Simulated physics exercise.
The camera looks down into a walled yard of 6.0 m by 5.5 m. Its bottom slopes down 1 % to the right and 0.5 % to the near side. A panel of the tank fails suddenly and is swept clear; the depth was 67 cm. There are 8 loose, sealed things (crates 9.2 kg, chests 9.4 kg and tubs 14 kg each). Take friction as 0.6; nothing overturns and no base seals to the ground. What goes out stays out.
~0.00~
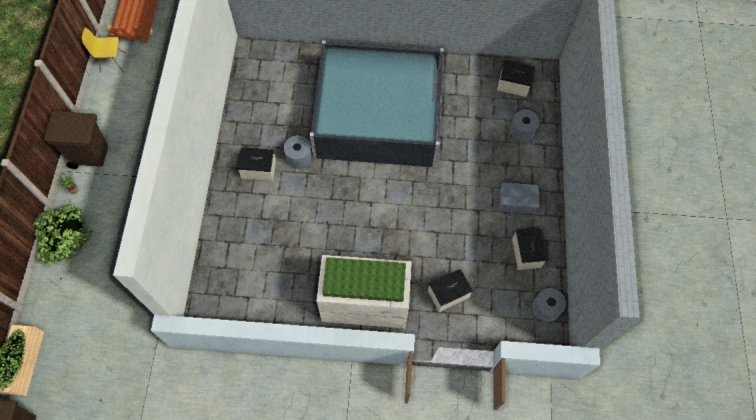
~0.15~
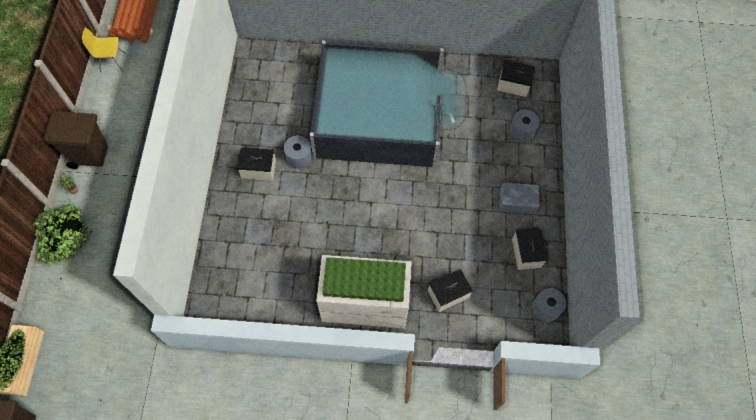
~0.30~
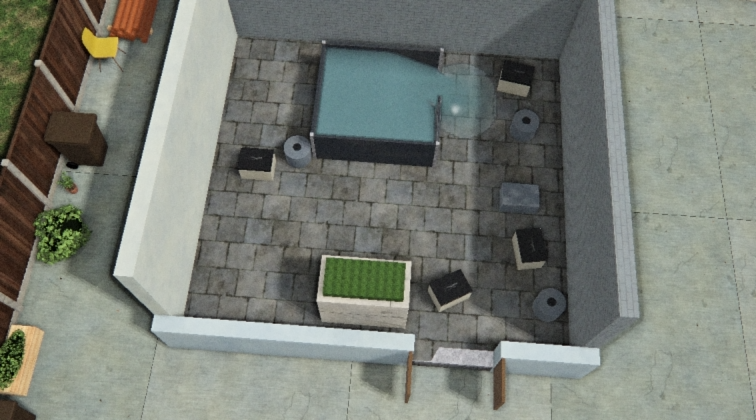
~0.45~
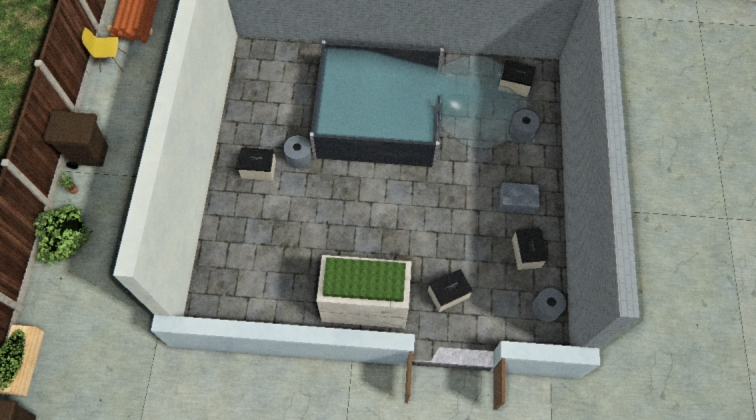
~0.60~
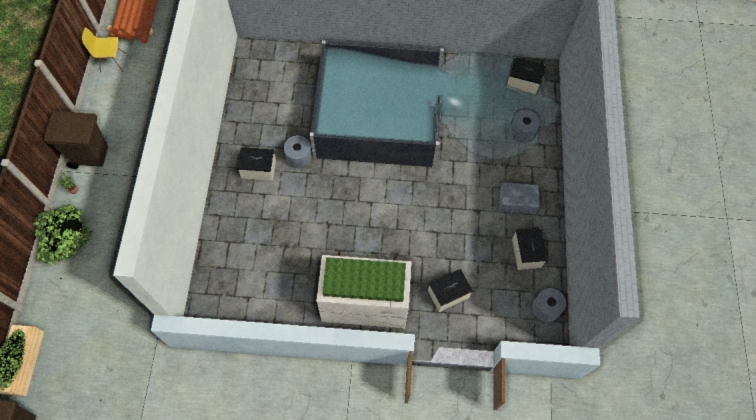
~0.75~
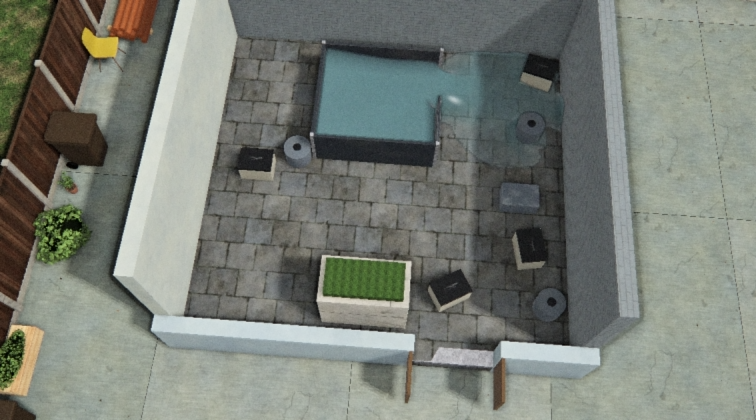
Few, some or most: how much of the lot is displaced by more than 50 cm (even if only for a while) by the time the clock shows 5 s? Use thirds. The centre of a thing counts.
That comes to two thirds or above.
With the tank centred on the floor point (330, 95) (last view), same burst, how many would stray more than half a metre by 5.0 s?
In that case 6 of them.
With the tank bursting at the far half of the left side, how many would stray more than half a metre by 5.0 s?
In that case 2 of them.
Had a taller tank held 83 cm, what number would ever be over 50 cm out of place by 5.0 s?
Then 6.
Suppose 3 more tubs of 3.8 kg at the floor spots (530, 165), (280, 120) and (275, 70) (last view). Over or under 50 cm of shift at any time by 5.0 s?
In that order: Over, less, less.
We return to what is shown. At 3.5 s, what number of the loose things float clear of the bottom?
At that moment 4.
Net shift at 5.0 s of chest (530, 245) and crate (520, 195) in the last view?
In that order: Gone out, 200 cm.
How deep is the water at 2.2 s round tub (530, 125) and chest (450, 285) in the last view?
About 9 and 0 cm.
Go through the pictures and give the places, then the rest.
The first frame shows a chest at (518, 72) rests on the ground; a tub at (526, 121), on the bottom; 3.5 m2 under water; 0 of 8 have shifted.
The second frame shows a chest at (518, 72) rests on the ground; a tub at (526, 121), on the bottom; 4.1 m2 under water; 0 of 8 have shifted.
The third frame shows a chest at (518, 72) rests on the ground; a tub at (526, 121) rests on the ground; water covers 4.9 m2; 0 of 8 have shifted.
The fourth frame shows a chest at (518, 72) rests on the ground; a tub at (526, 121), on the bottom; 5.9 m2 under water; 0 of 8 have shifted.
The fifth frame shows a chest at (528, 70) rests on the ground, 18 cm from its start; a tub at (527, 121), on the bottom; water covers 6.7 m2; 1 of 8 have shifted.
The sixth frame shows a chest at (541, 66) rests on the ground, 44 cm from its start; a tub at (531, 124), on the bottom, 10 cm from its start; water covers 7.4 m2; 2 of 8 have shifted.
After 1.1 s 2 of 8 are over 50 cm from their spots; 1 afloat.
After 2.2 s 1 of 8 are over 50 cm from their spots; 1 afloat.
After 3.5 s 5 of 8 are over 50 cm from their spots; 4 afloat.
After 5.0 s 6 of 8 are over 50 cm from their spots, and 6 have been at some point; 3 afloat.
